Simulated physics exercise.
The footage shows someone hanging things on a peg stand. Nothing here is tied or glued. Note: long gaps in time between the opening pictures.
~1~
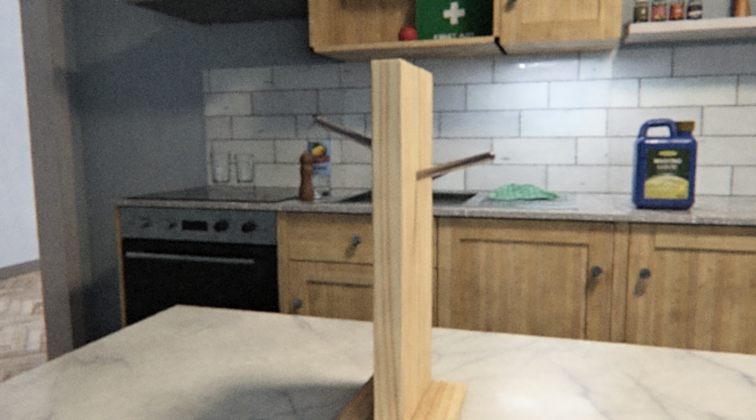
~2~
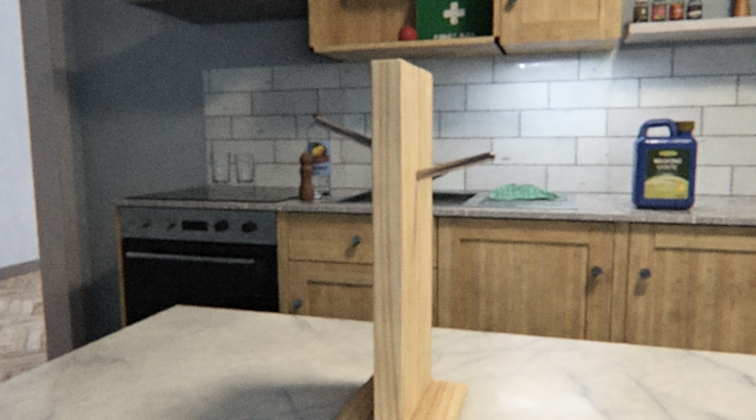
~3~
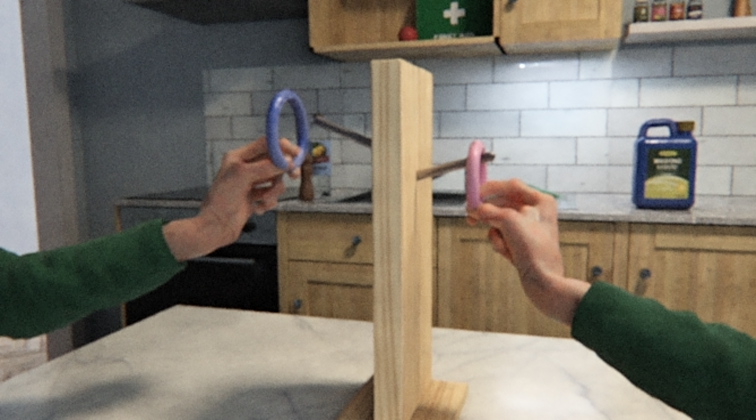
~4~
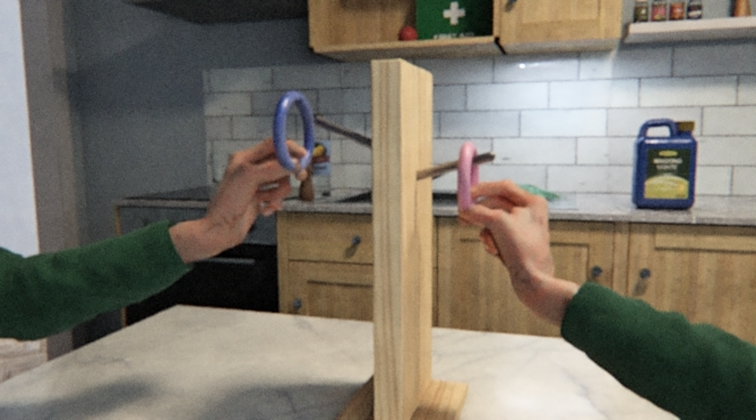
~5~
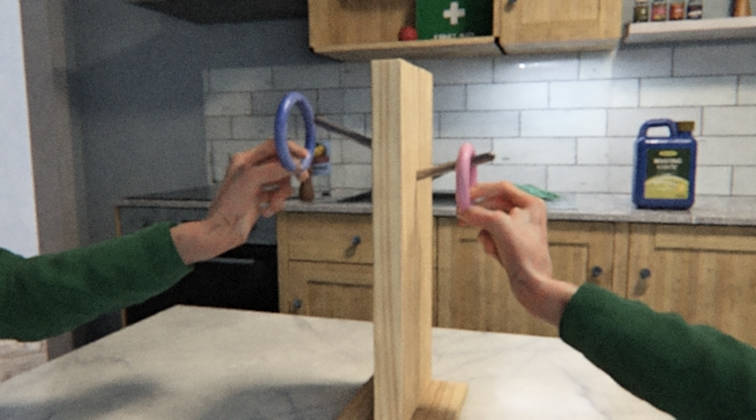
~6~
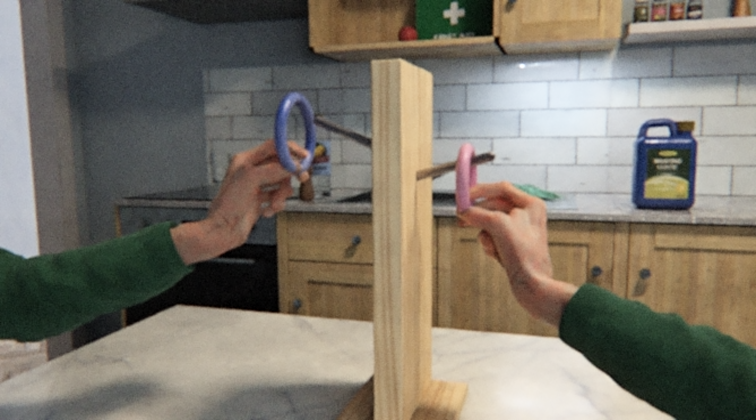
Two hands bring a blue ring and a pink ring to a wooden stand's pegs.
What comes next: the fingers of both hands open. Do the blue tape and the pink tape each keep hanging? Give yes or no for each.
Blue tape - no, pink tape - yes.
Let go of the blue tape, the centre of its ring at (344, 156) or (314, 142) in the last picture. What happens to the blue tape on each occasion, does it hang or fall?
The blue tape clings on on the first try and goes down on the second.
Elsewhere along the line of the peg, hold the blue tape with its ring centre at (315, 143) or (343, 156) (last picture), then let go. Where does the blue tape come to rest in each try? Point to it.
Around (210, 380) for the first option and (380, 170) for the second.
Then, 0.22 s past the last view, blue tape in the air near (300, 256); pink tape leaning 5° off how it started near (468, 182).
Finally, the blue tape drops to the table, near (302, 364); the pink tape remains hooked, near (467, 182).
